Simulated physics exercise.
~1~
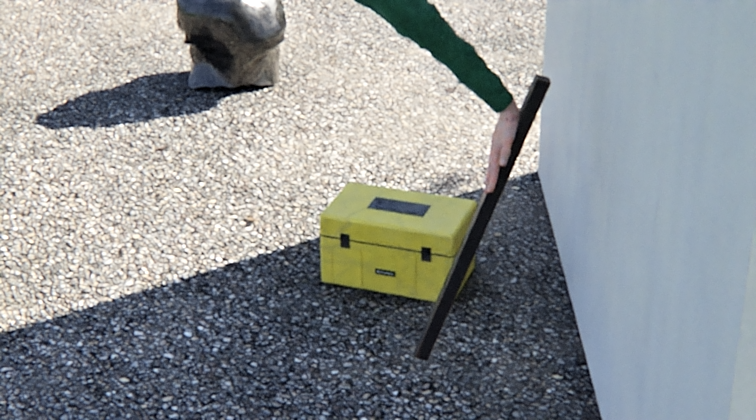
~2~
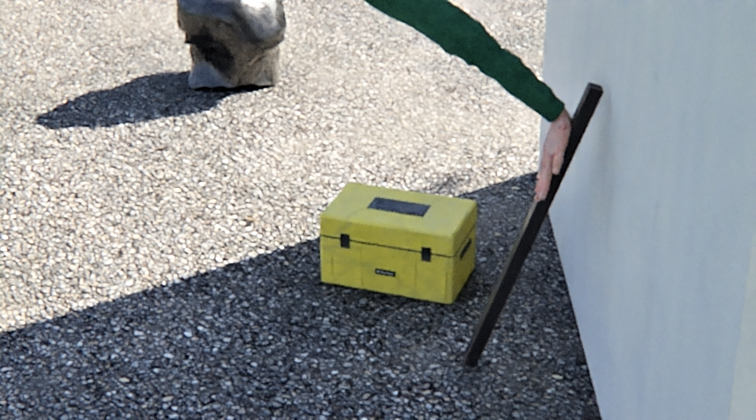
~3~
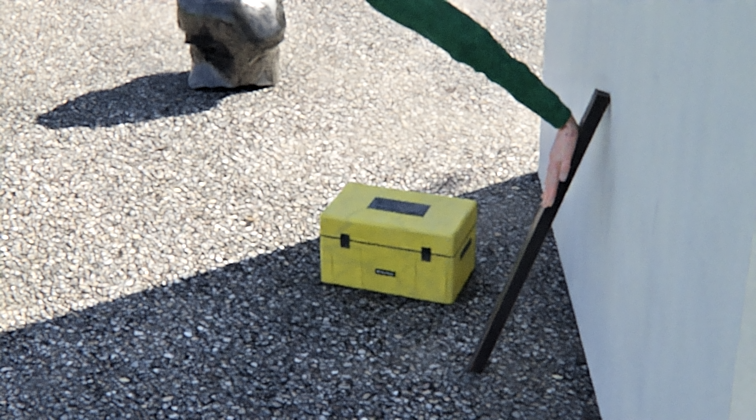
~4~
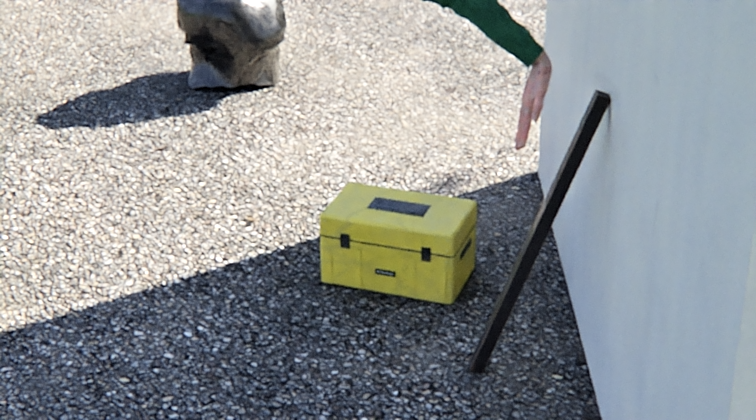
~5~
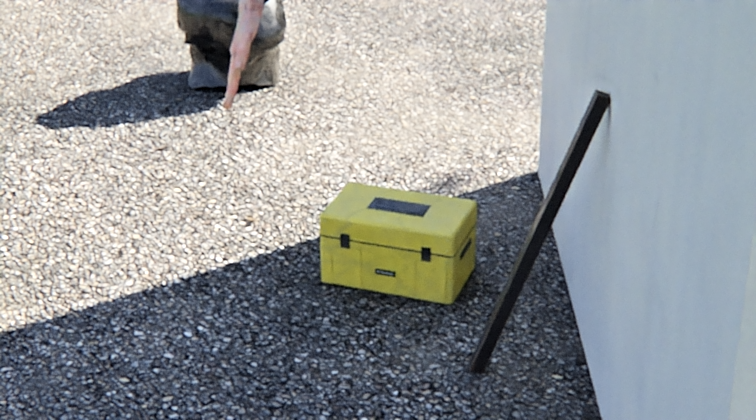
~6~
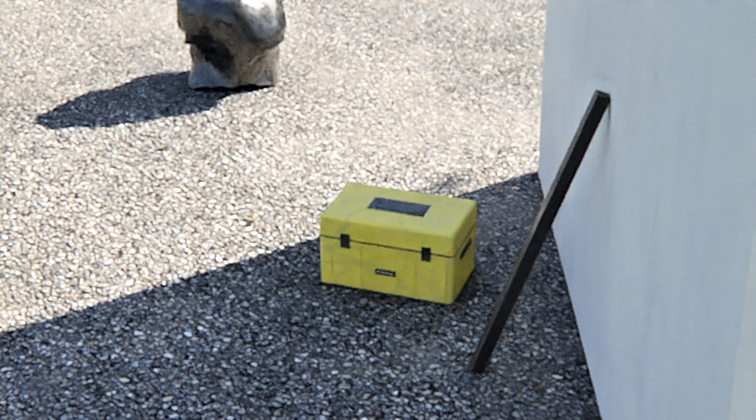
On sunlit gravel, a hand leans a black pole against a wall, where it stays.
